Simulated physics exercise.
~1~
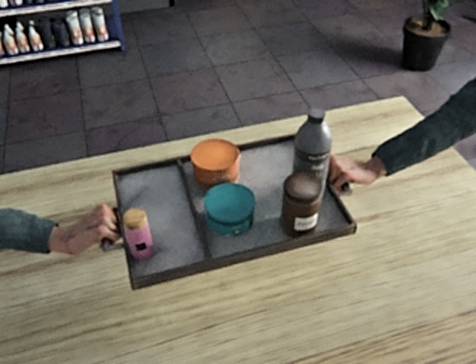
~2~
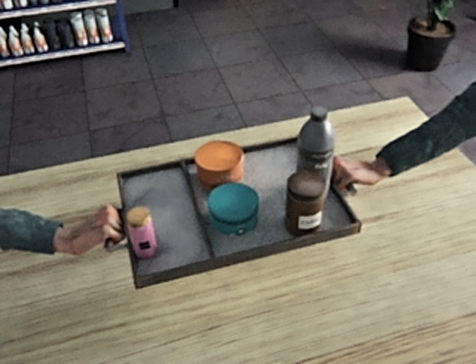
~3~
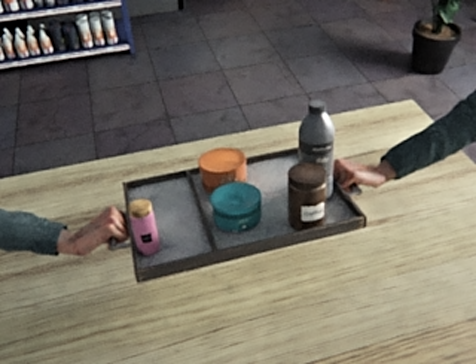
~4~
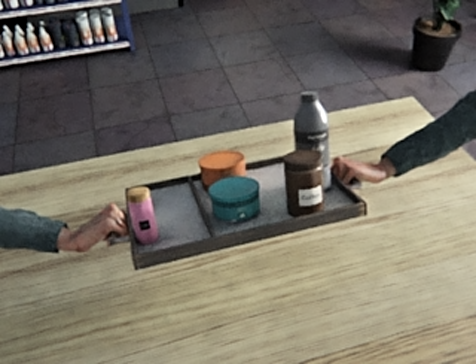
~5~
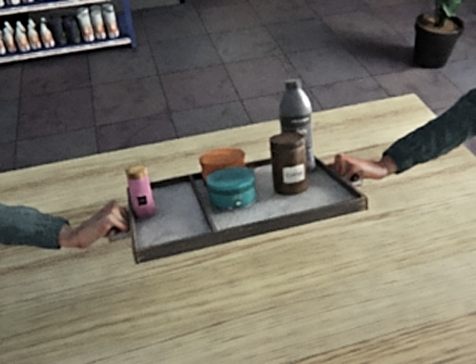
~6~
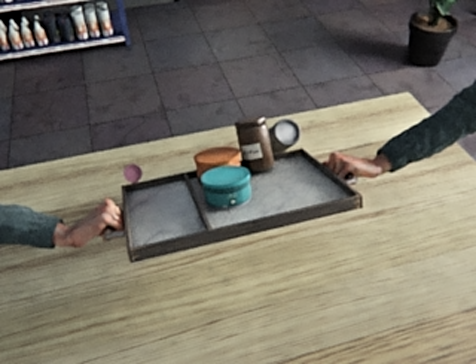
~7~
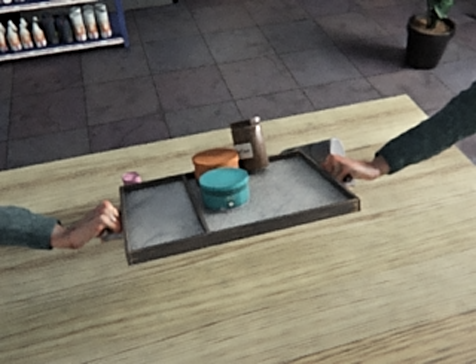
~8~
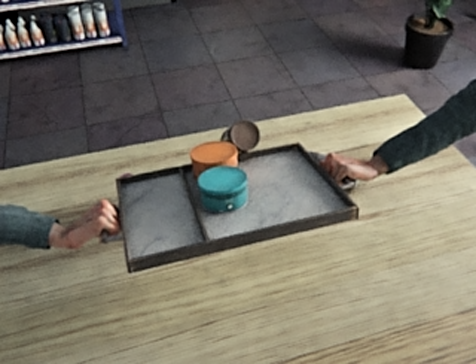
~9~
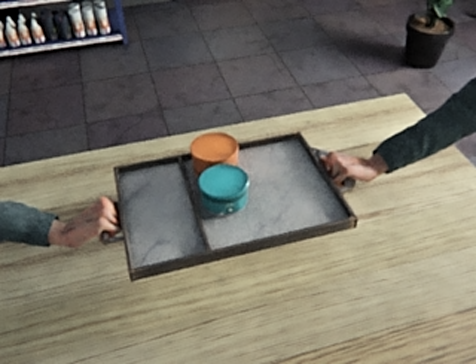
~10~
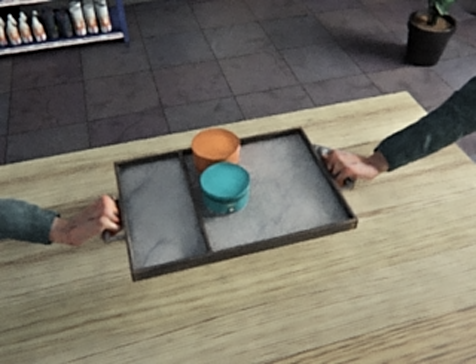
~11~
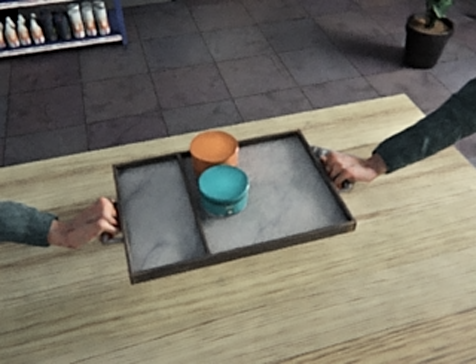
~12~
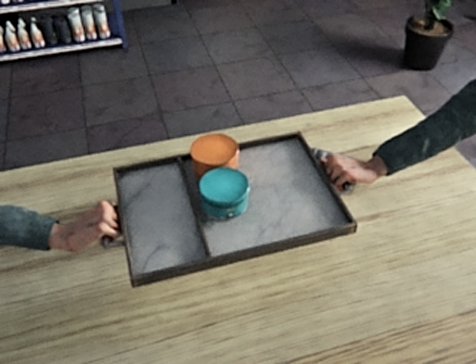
We see two hands tilt a tray of containers away over a wooden table; the pink shaker, grey bottle and brown jar topple off the far side, and the tray levels again with only the orange and turquoise tubs still on it.
